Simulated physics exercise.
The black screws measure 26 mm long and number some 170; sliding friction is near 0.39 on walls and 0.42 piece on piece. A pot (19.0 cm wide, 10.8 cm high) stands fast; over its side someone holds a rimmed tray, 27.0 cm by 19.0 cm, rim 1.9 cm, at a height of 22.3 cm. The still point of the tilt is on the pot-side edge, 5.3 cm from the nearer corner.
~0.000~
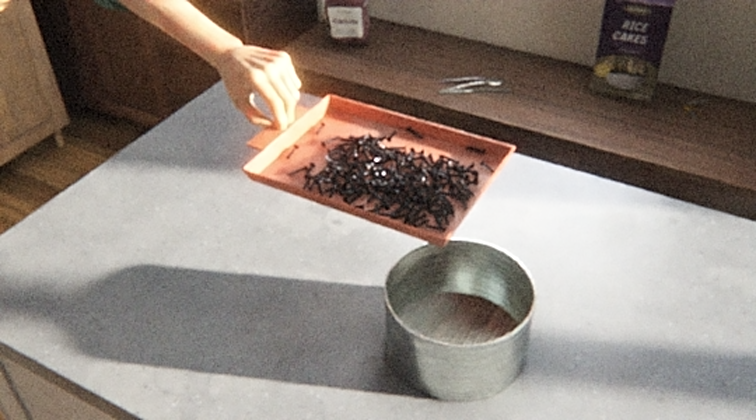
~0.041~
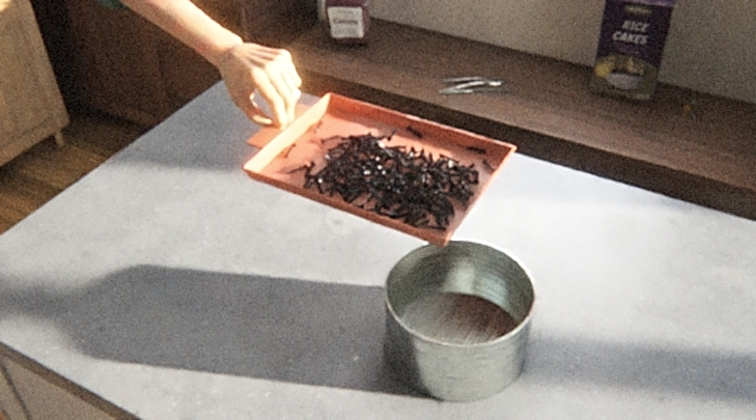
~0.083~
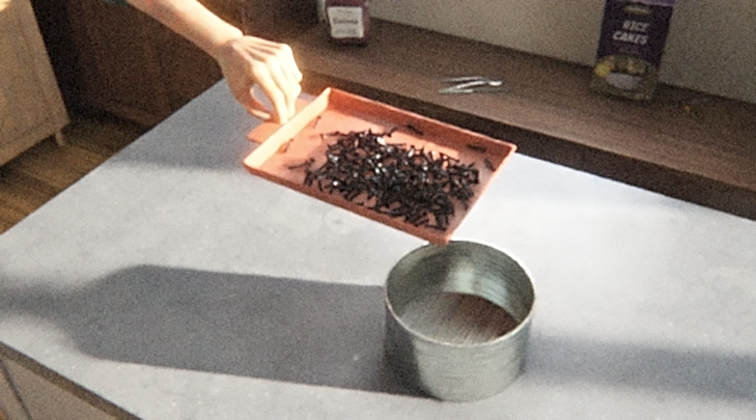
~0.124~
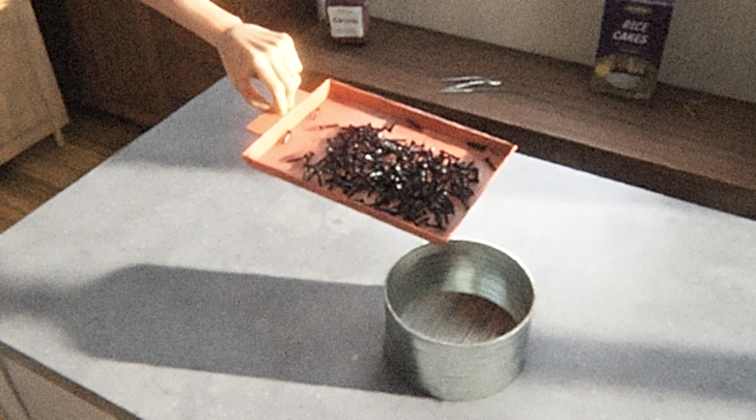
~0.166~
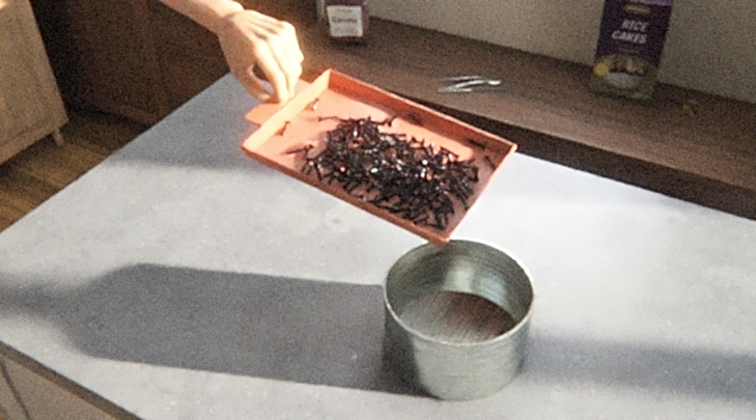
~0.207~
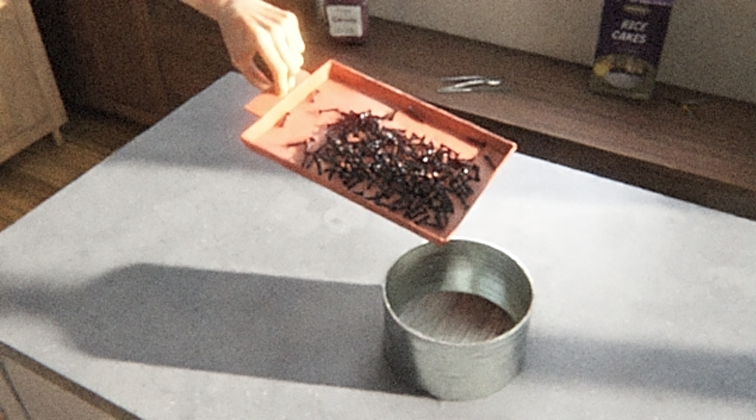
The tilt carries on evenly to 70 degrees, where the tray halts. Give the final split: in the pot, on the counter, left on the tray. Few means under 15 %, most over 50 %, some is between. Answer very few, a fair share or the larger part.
Pot: The larger part, counter: Very few, tray: A fair share.
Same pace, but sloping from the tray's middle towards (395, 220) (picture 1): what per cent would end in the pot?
About 65 per cent.
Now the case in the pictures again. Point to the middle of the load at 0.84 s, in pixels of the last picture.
Around (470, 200).
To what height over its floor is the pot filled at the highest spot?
Some 2.0 cm.
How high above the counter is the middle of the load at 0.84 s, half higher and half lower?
About 24 cm.
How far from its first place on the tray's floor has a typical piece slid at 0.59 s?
Some 4 cm.
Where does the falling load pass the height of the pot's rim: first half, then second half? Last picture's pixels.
First near (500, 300), later near (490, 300).
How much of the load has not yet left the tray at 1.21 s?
About 40 per cent.
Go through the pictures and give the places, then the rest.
In the first picture, tray tilt 0 degrees, front corners at (249, 168) and (443, 234); middle of the pieces at (386, 180); pot at (460, 288).
In the second picture, tray tilt 1 degrees, front corners at (249, 166) and (444, 235); middle of the pieces at (386, 179).
In the third picture, tray tilt 2 degrees, front corners at (249, 161) and (444, 235); middle of the pieces at (386, 177).
In the fourth picture, tray tilt 5 degrees, front corners at (248, 154) and (444, 235), lowest corner right front; middle of the pieces at (386, 173).
In the fifth picture, tray tilt 8 degrees, front corners at (247, 144) and (444, 235), lowest corner right front; middle of the pieces at (386, 169).
In the sixth picture, tray tilt 11 degrees, front corners at (247, 136) and (444, 236), lowest corner right front; middle of the pieces at (386, 165); pot at (458, 287). The tray's pace is about 75 degrees a second.
After 0.59 s, tilt 40 degrees; the tray holds 100 %, the pot 0 %.
After 0.84 s, tilt 58 degrees; the tray holds 90 %, the pot 0 %.
Then, at 1.21 s, tilt 70 degrees; the tray holds 40 %, the pot 45 %.
In the end, at 2.5 s, pot 70 %, counter 5 %, tray 25 %.
